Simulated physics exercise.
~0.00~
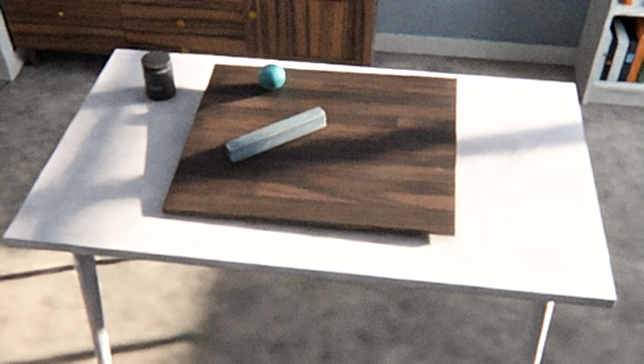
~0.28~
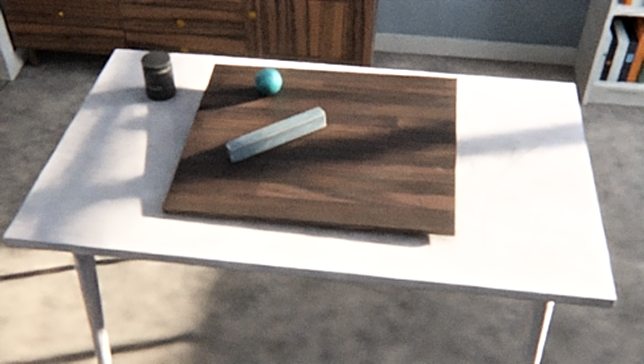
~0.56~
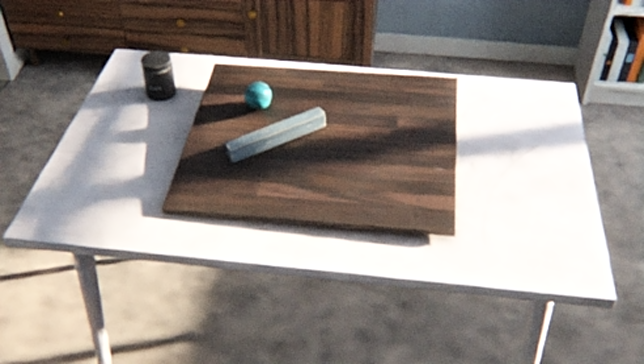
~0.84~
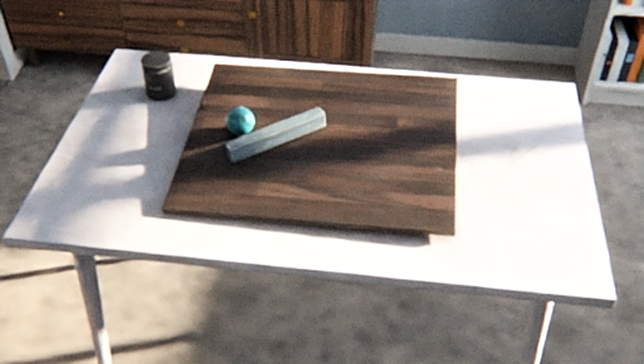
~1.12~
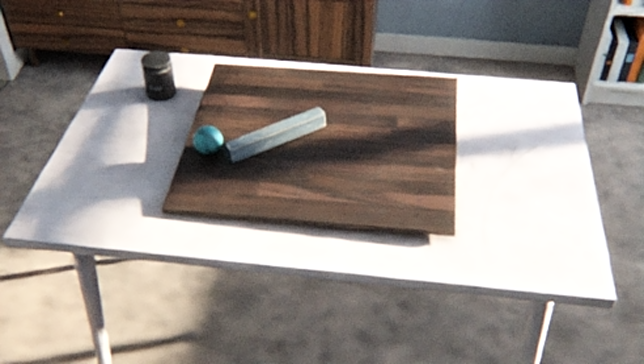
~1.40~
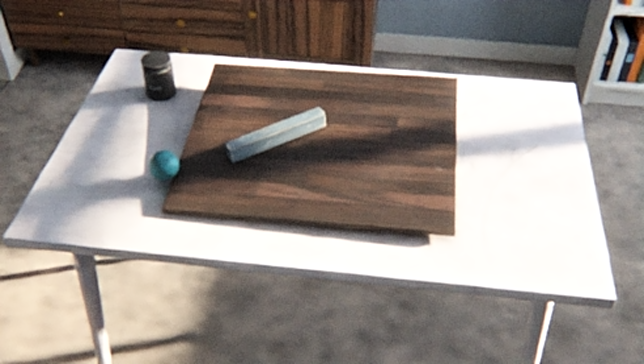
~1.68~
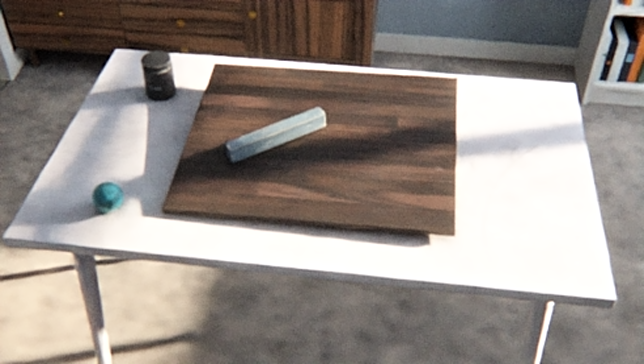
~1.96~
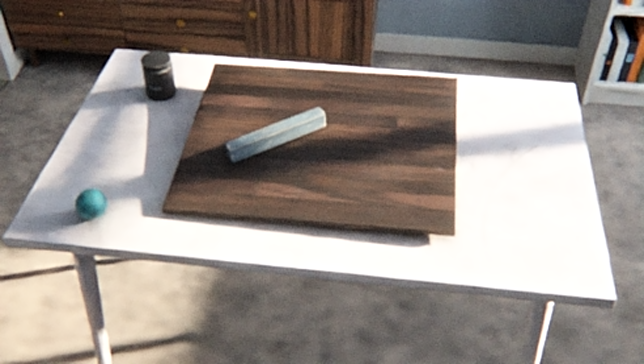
A turquoise ball rests near the back edge of a dark wooden board lying on a white table, seen from above at an angle in a carpeted room with a wooden cabinet and a shelf behind. A pale grey bar lies across the board, and a black jar stands at the table's back left. The ball rolls slowly forward, then drifts left, passing close by the bar's left end. It rolls off the board's left side onto the tabletop and continues toward the front left, ending near that corner, still on the table, while the jar, bar and board stay put.
